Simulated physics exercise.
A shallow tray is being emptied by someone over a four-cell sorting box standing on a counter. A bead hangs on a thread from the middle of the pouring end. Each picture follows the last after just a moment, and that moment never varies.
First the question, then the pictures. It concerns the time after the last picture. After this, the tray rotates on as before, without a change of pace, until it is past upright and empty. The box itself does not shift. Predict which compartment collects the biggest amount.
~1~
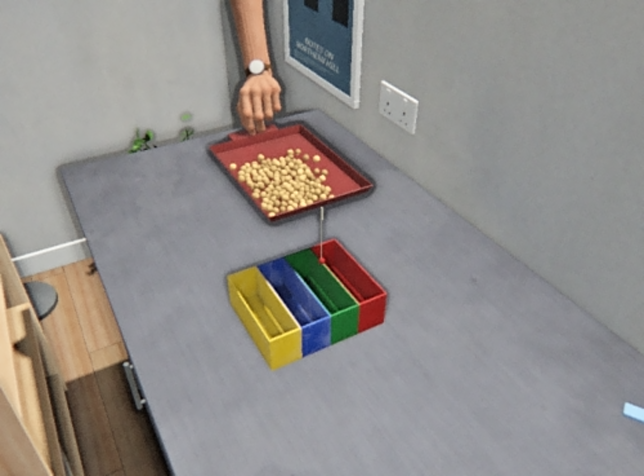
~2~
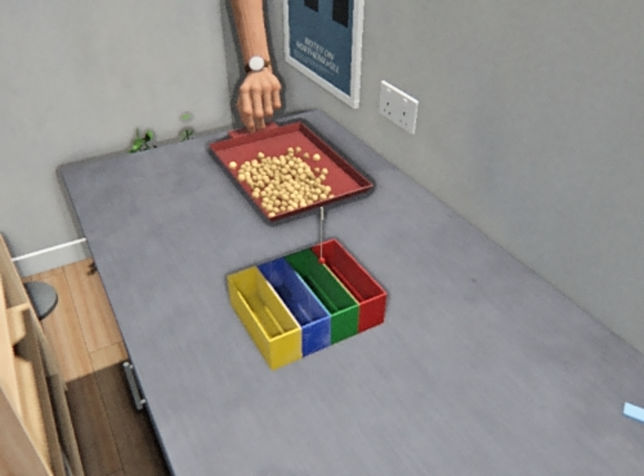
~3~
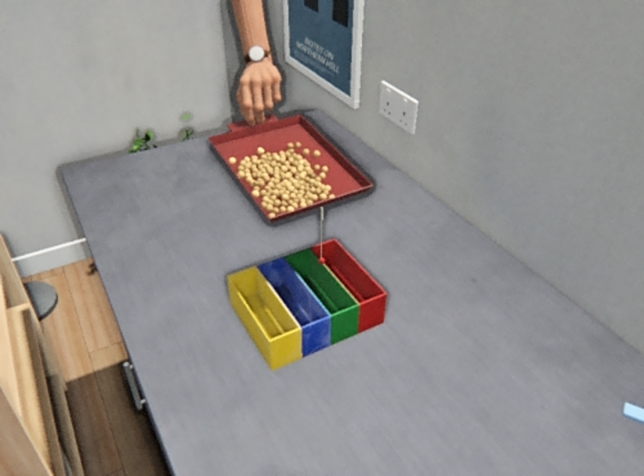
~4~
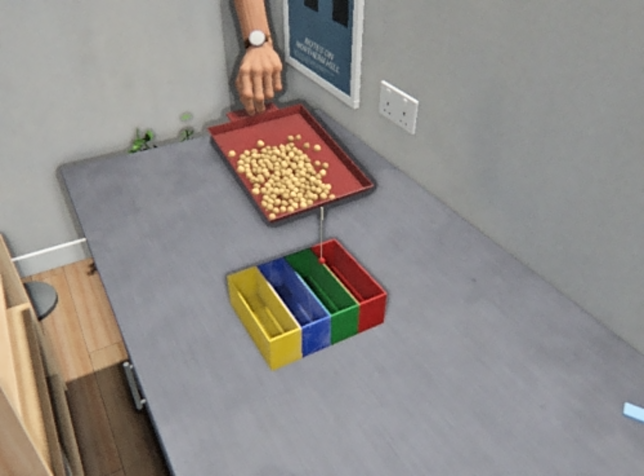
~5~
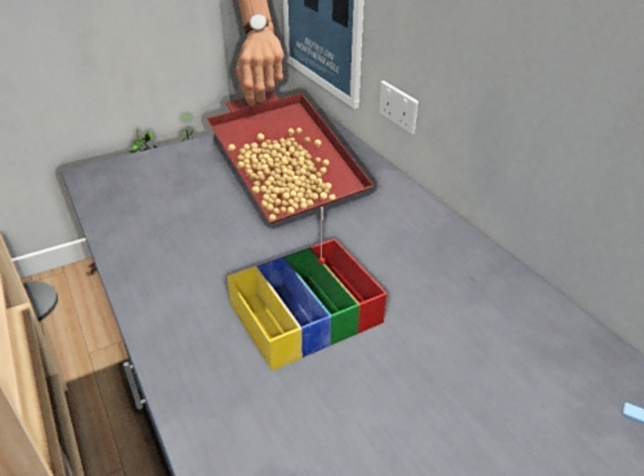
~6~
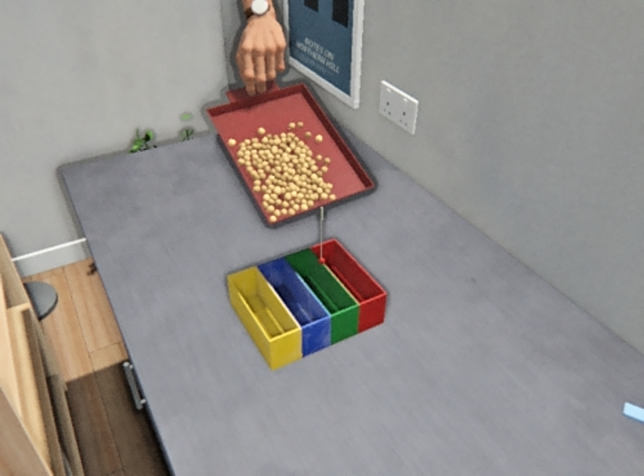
Biggest amount: The blue compartment.
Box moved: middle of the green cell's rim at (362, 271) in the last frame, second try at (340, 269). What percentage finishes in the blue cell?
First placement: Some 20 %; second placement: Some 20 %.
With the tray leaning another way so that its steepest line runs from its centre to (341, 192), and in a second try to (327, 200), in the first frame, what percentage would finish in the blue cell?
0 %, give or take, and then 10 %.
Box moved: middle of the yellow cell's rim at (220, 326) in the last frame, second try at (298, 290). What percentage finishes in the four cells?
Estimate: 70 % first, 80 % second.
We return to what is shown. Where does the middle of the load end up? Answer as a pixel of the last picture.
Once nothing moves, the middle sits near (310, 326).
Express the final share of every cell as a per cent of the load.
Approximate shares in per cent - yellow cell 20, blue cell 40, green cell 20, red cell 20.
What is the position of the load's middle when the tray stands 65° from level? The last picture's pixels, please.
In the last view the centre sits at roughly (301, 194).
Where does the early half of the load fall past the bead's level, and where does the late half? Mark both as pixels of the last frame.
The opening part goes through (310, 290); what follows goes through (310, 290).
Soon after the last picture, tray tipped steeply; nearly all on the tray; a stray few in the blue cell; a small part falling or outside the box.
A little later, tray tipped past a quarter turn; a stray few on the tray; about a third in the blue cell; about a quarter in the green cell; a small part in the yellow cell; a small part in the red cell; about a quarter falling or outside the box.
Later still, tray tipped past a quarter turn; about a third in the blue cell; about a quarter in the green cell; about a quarter in the yellow cell; a small part in the red cell; a small part falling or outside the box.
At rest, tray tipped past a quarter turn; about a third in the blue cell; about a quarter in the green cell; about a quarter in the yellow cell; a small part in the red cell; a small part outside the box.
